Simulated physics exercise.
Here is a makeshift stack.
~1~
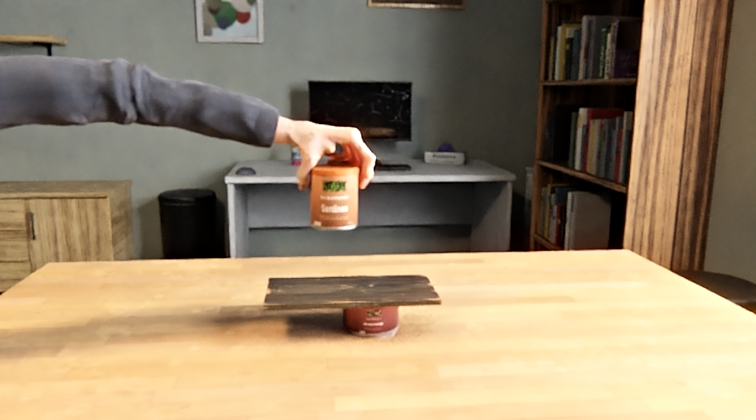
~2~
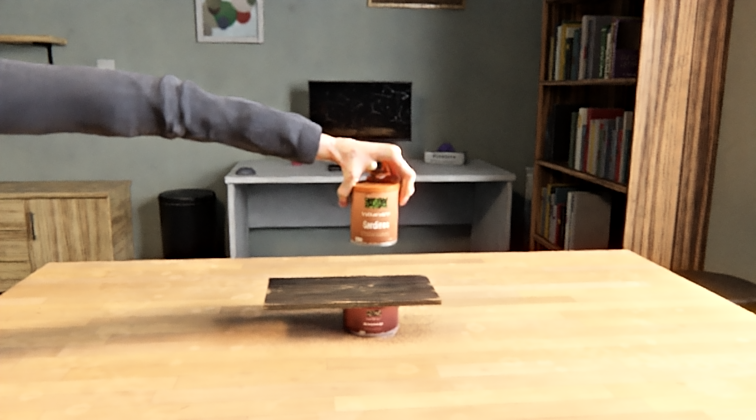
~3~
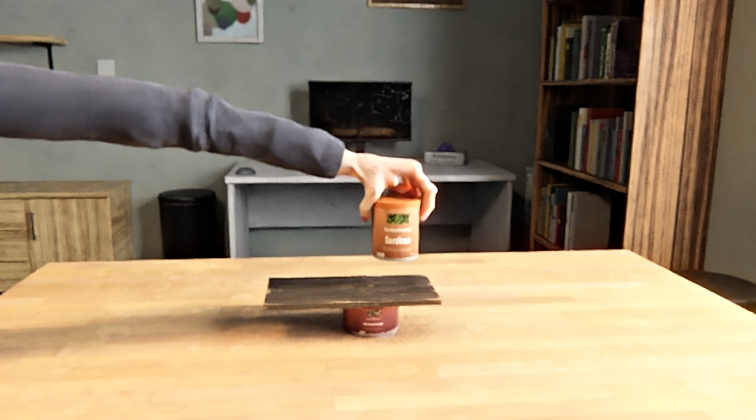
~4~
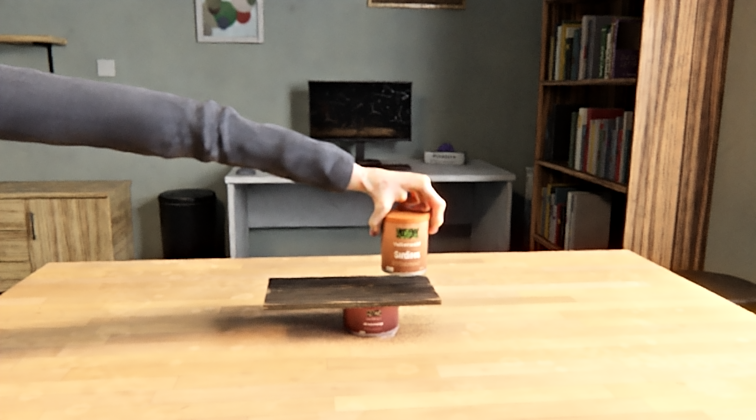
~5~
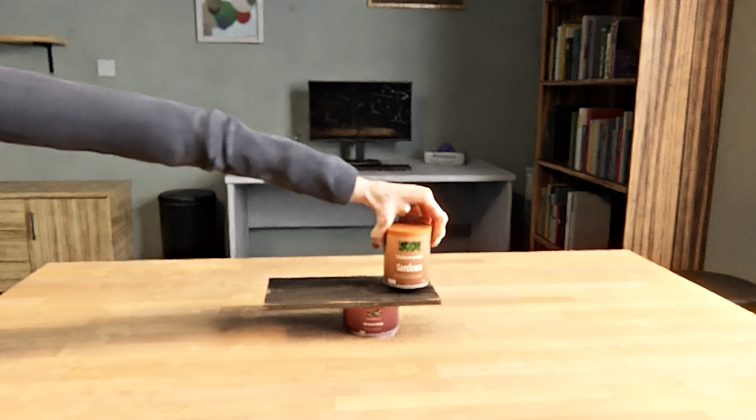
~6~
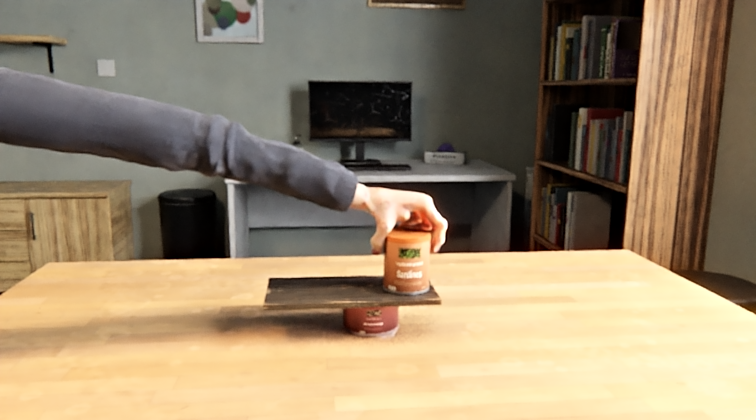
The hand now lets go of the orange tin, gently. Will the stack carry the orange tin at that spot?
In the end the stack stays up.
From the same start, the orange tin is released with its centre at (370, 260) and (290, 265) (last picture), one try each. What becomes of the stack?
First try: It holds; second try: It gives way.
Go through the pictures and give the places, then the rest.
On its way; orange tin (334, 197); black board (351, 291), in the first frame.
On its way; orange tin (374, 212); black board (351, 291), in the second frame.
On its way; orange tin (396, 228); black board (351, 291), in the third frame.
On its way; orange tin (404, 242); black board (351, 291), in the fourth frame.
On its way; orange tin (407, 254); black board (351, 291), in the fifth frame.
Set down, still held; orange tin (406, 261); black board (351, 291), in the sixth frame.
Then, 0.20 s past the last view, nothing moves.
Then, 0.50 s past the last view, orange tin resting near (406, 261).
Finally, all 3 still in place. Final places as the last picture's camera would see them, orange tin near (406, 261). The stack keeps its balance.
